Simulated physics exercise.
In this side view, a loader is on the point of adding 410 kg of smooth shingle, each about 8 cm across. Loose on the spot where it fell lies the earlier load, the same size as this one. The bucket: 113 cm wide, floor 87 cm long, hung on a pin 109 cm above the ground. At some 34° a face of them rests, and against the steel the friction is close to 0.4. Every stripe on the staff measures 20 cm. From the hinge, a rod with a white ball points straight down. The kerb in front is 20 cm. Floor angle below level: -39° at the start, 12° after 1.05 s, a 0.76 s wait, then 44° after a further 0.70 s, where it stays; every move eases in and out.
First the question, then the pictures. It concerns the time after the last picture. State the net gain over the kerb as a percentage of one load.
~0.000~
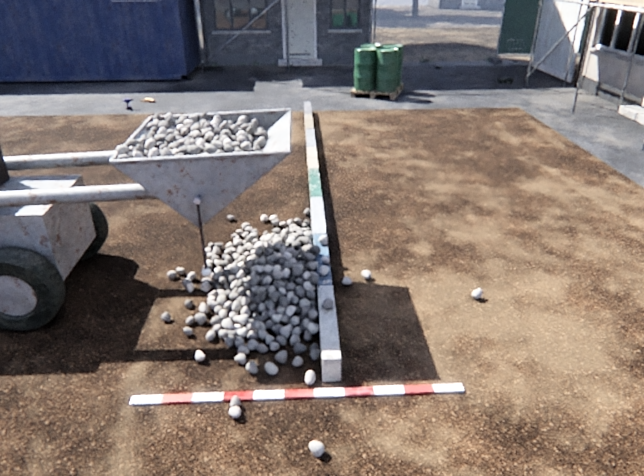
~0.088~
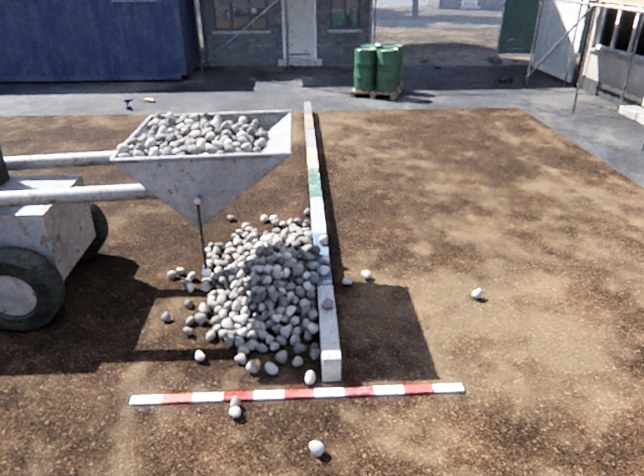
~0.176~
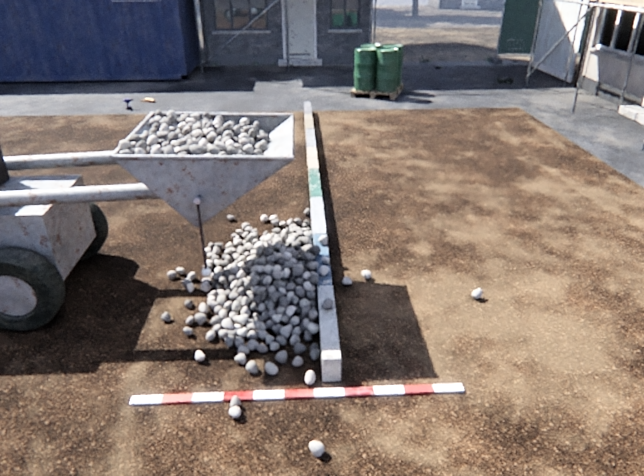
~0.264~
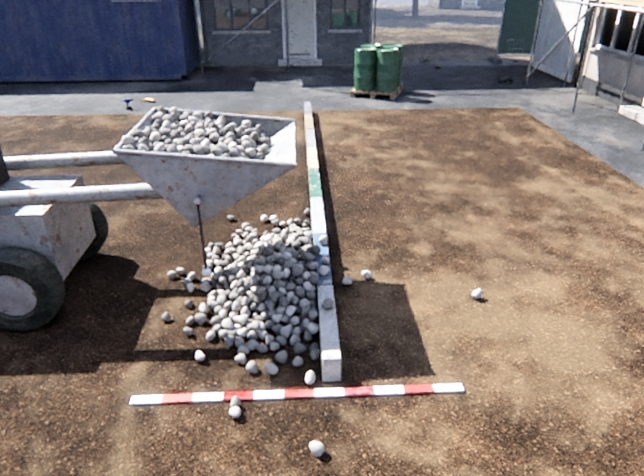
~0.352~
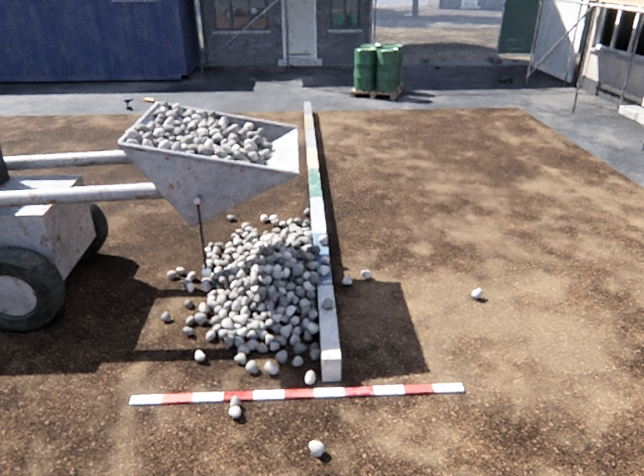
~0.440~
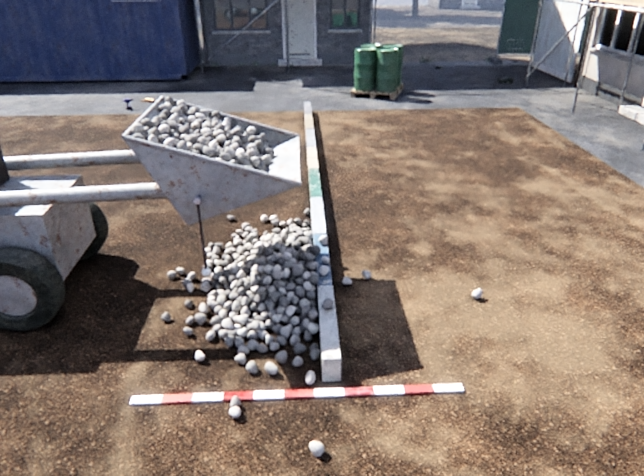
48 %.
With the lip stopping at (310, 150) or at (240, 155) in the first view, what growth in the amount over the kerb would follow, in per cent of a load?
First place: Roughly 65 %; second place: Roughly 10 %.
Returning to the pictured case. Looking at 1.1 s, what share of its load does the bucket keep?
It keeps some 100 percent of its load.
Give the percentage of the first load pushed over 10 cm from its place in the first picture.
The answer is about 5 per cent.
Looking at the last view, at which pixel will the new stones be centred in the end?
They settle centred around (325, 268).
After 0.8 s the floor is at 4°; in per cent of one load, 100 in the bucket, 99 on this side of the kerb, 1 over the kerb; the foremost stones are at (350, 270).
After 1.1 s the floor is at 12°; in per cent of one load, 99 in the bucket, 101 on this side of the kerb, 1 over the kerb; the foremost stones are at (350, 270).
After 3.0 s the floor is at 44°; in per cent of one load, 0 in the bucket, 153 on this side of the kerb, 47 over the kerb; the foremost stones are at (471, 274).
After 5.6 s the floor is at 44°; in per cent of one load, 0 in the bucket, 151 on this side of the kerb, 49 over the kerb; the foremost stones are at (471, 274). Net gain over the kerb, 48.
